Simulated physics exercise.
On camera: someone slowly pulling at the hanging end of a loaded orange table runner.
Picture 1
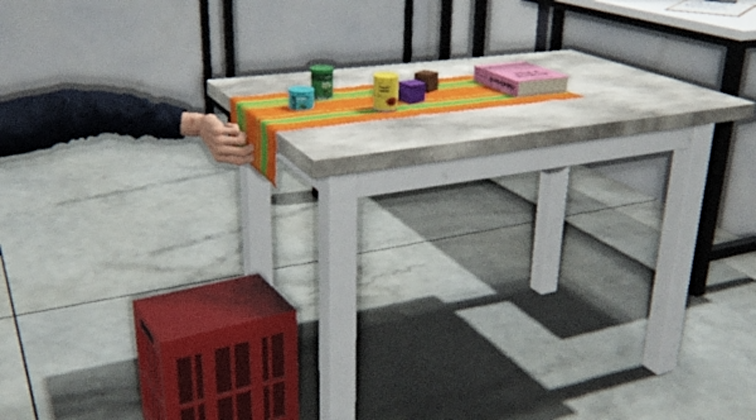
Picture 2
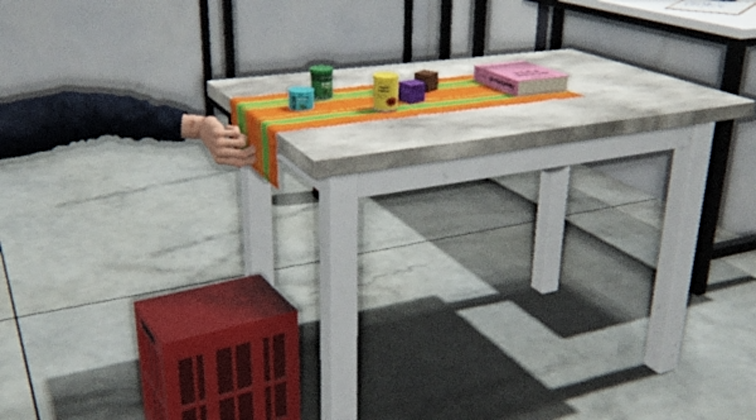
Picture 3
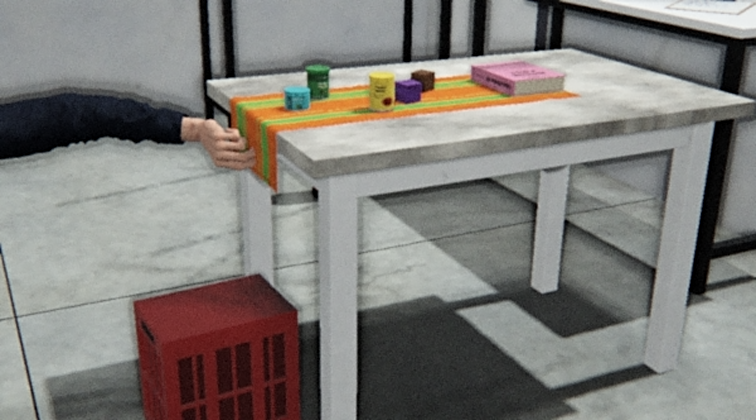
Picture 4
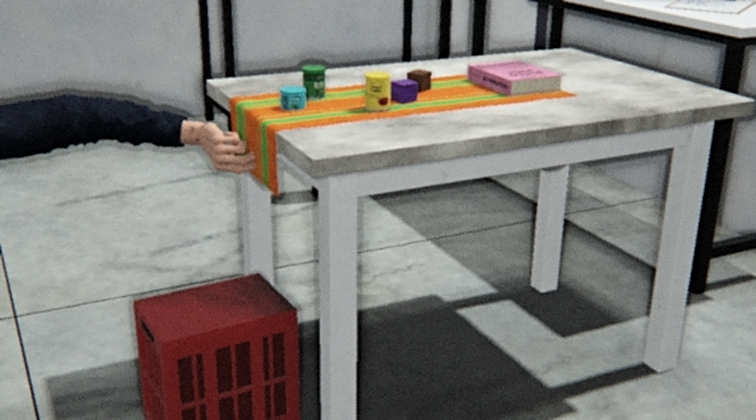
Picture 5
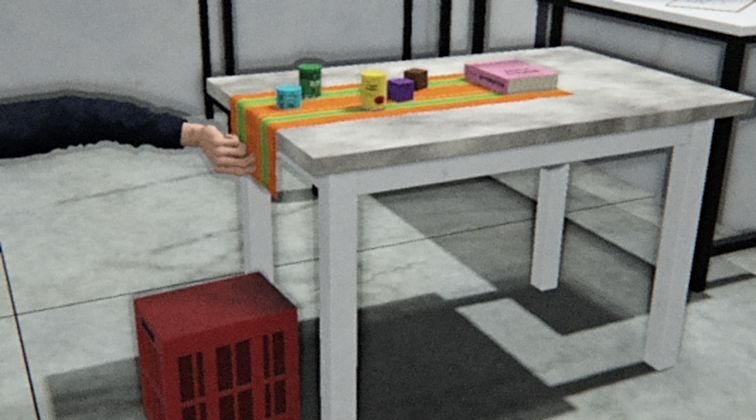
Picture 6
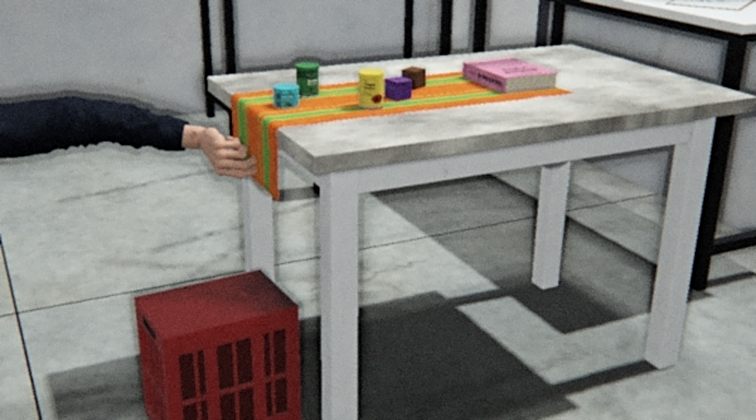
The clip shows a hand at the left slowly pulling the hanging end of an orange and green striped runner downward, as the small pots, cans, cubes and pink box on it shift slightly left across the table.
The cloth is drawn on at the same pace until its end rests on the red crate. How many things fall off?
The workbench loses three.
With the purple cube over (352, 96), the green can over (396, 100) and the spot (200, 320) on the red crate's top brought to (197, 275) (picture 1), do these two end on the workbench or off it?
The purple cube holds on, the green can holds on.
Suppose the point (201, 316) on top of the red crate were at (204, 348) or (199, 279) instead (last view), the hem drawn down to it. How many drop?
Over the edge go 4 and 2.
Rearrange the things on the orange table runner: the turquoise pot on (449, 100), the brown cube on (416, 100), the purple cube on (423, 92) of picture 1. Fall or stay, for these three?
The turquoise pot holds on, the brown cube does not fall, the purple cube stays on.
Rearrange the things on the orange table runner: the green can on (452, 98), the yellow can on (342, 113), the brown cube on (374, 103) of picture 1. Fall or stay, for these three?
The green can stays on; the yellow can is carried off; the brown cube drops off.
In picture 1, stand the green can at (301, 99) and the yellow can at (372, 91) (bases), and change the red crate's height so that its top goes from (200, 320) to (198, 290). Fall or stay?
The green can is carried off; the yellow can holds on.
Early on, hem near (255, 243); turquoise pot gone.
Midway, hem on the crate; turquoise pot, green can and yellow can gone.
Finally, hem on the crate; turquoise pot, green can and yellow can gone. The count of fallen things is three.
